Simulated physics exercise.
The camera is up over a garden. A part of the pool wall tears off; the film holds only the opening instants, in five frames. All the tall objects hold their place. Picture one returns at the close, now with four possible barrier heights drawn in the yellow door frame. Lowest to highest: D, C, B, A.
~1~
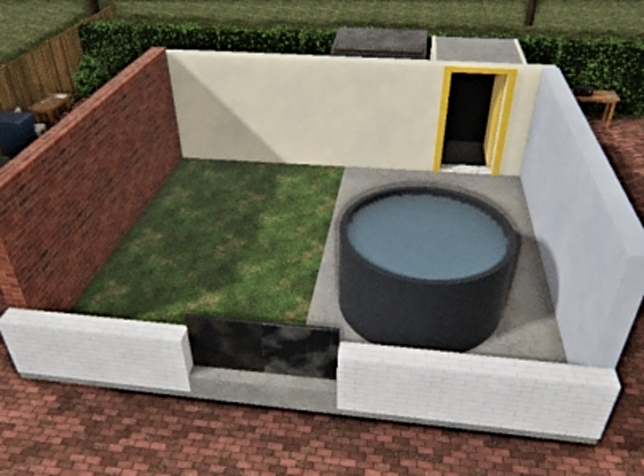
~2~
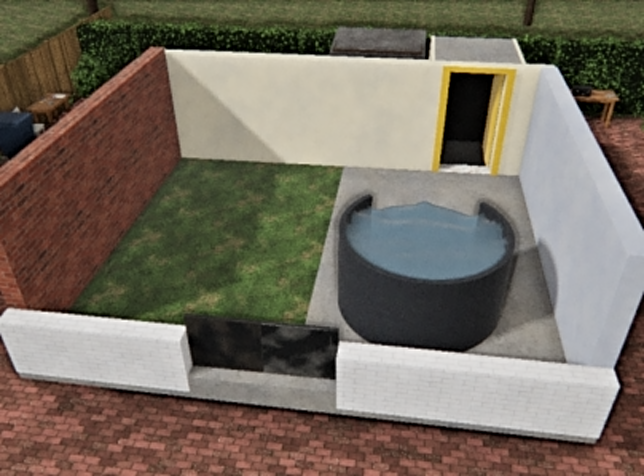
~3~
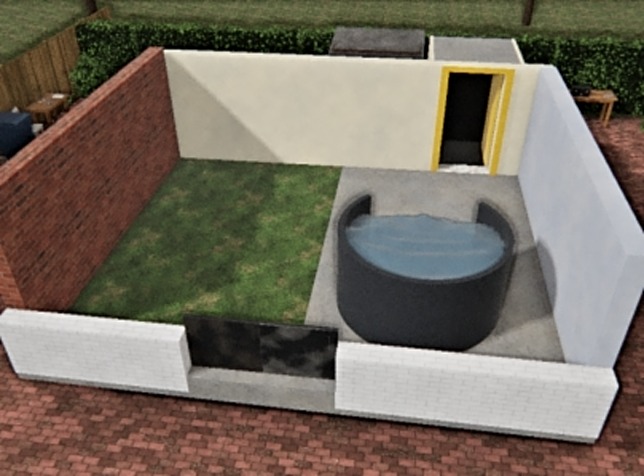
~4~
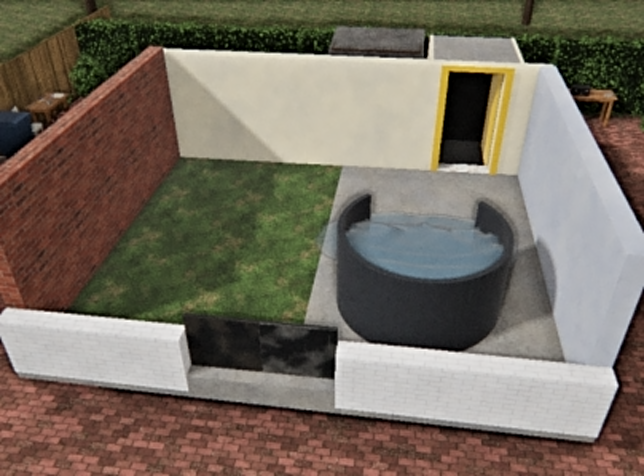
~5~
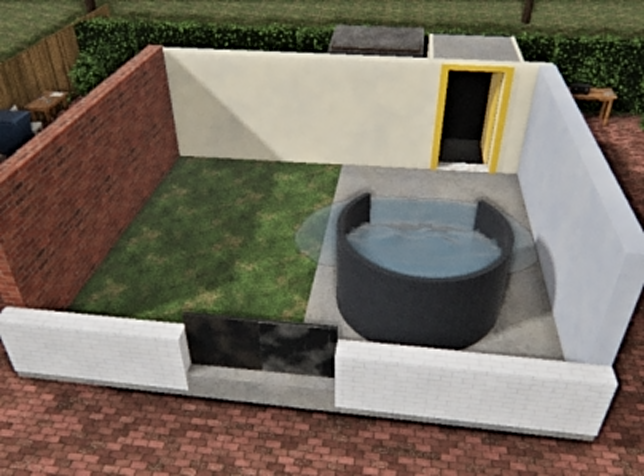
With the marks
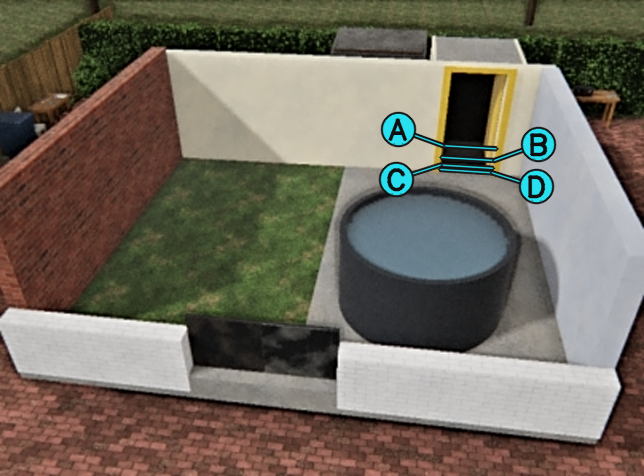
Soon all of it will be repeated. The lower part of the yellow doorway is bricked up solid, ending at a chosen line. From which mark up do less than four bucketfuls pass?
It is A.
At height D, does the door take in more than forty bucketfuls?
Yes.
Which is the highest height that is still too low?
The answer is B.
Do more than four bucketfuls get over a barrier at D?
Yes, it does.
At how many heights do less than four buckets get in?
One of the four.
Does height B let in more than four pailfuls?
Yes, that goes wrong.
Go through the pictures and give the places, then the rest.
Water in the pool at rest, its middle at (426, 235); foot of the yellow doorway at (465, 173); shut gate at (263, 330), in the first picture.
Water covers 2 % of the ground, its front hidden from here, in the second picture.
Water covers 5 % of the ground, its front hidden from here, in the third picture.
Front seen at (332, 225), 11 % of the ground wet, in the fourth picture.
Front seen at (319, 212), 18 % of the ground wet, in the fifth picture.
On the marked copy, A at (469, 147); B at (467, 158); C at (466, 166); D at (465, 171); from the bottom up D, C, B, A.
With A, a splash gets over, under a bucket.
With B, about 13 bucketfuls get in.
With C, dozens of bucketfuls pour in.
With D, dozens of bucketfuls pour in.
